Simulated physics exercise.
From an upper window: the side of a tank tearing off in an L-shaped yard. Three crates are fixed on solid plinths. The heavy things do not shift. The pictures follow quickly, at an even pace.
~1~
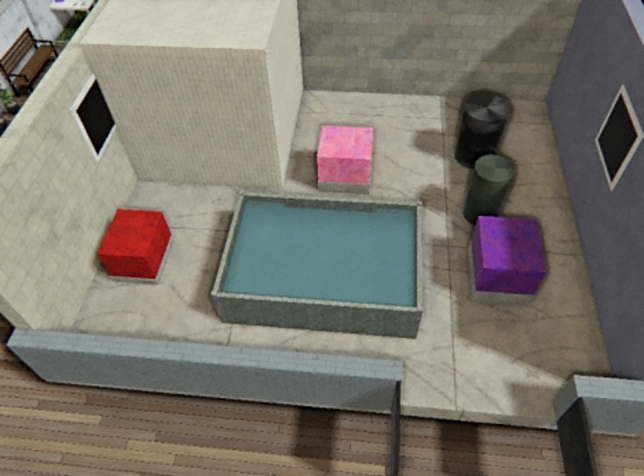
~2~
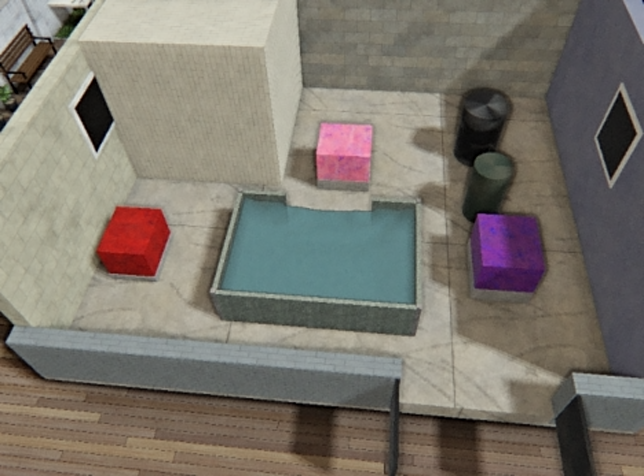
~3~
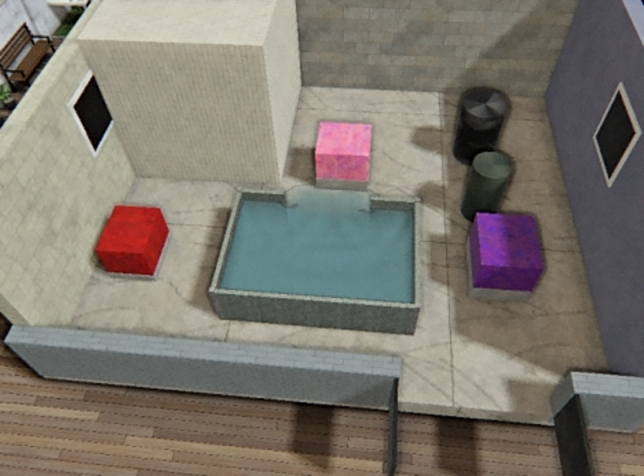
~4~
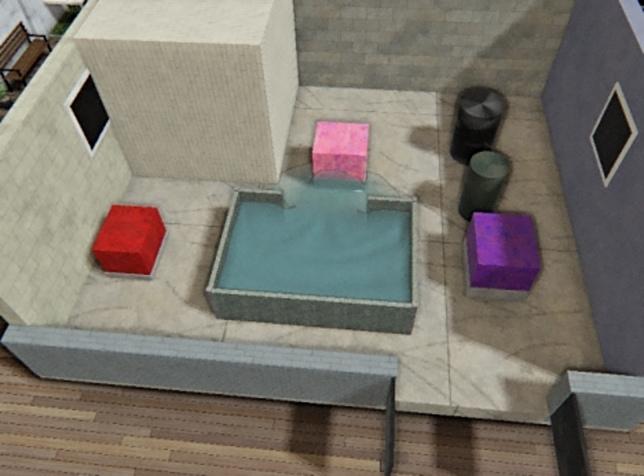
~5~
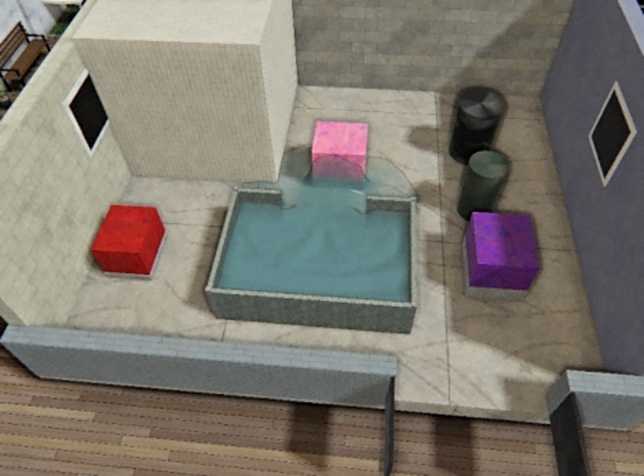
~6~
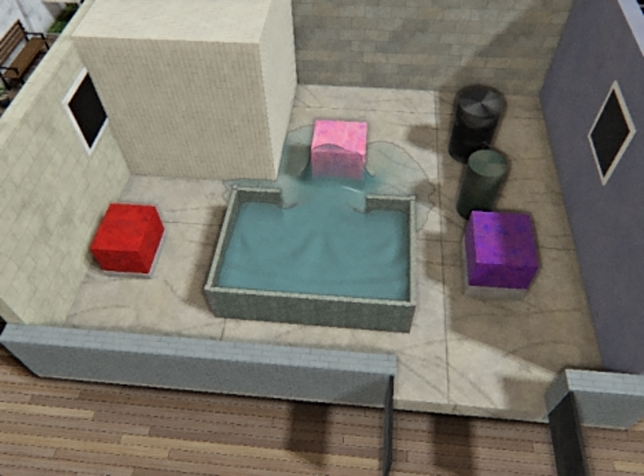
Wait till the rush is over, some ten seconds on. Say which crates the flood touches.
In the end: The pink crate gets wet; the purple crate stays dry; the red crate gets wet.
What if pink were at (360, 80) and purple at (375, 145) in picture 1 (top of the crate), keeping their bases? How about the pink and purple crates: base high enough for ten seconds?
Then: Pink crate is topped; purple crate is topped.
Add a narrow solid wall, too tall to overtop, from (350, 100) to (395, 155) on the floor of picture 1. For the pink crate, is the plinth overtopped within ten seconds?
The pink one is soaked.
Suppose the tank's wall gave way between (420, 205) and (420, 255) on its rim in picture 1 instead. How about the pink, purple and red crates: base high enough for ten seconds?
Then: Pink crate stays dry; purple crate is soaked; red crate escapes it.
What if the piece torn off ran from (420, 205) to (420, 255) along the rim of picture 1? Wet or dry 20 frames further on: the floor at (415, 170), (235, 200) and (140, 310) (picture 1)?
As listed: Awash, clear, free of water.
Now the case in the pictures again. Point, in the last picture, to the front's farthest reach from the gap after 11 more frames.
Near (511, 96).
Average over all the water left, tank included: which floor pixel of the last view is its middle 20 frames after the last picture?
At about (345, 200).
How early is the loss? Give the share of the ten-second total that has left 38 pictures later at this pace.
Roughly 5 per cent.
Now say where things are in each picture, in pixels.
Still water in the water tank at (323, 250), in the first picture.
Water pours out on the water tank's far side and has run to a hidden place, in the second picture.
Water pours out on the water tank's far side and has run to (371, 195), in the third picture.
The front is at (307, 167), out from the gap on the water tank's far side, in the fourth picture.
The front is at (306, 148), out from the gap on the water tank's far side, in the fifth picture.
Water pours out on the water tank's far side and has run to (308, 129), in the sixth picture.
A moment on, water covers 30 % of the floor; the pink crate water round its plinth, the purple crate not reached, the red crate not reached.
Next, water covers 55 % of the floor; the pink crate water round its plinth, the purple crate water round its plinth, the red crate water round its plinth.
Then, water covers 65 % of the floor; the pink crate water round its plinth, the purple crate water round its plinth, the red crate water round its plinth.
Later, water covers 90 % of the floor; the pink crate water round its plinth, the purple crate water round its plinth, the red crate water round its plinth.
In the end, water covers 100 % of the floor; the pink crate was topped, the purple crate stayed above the water, the red crate was topped.
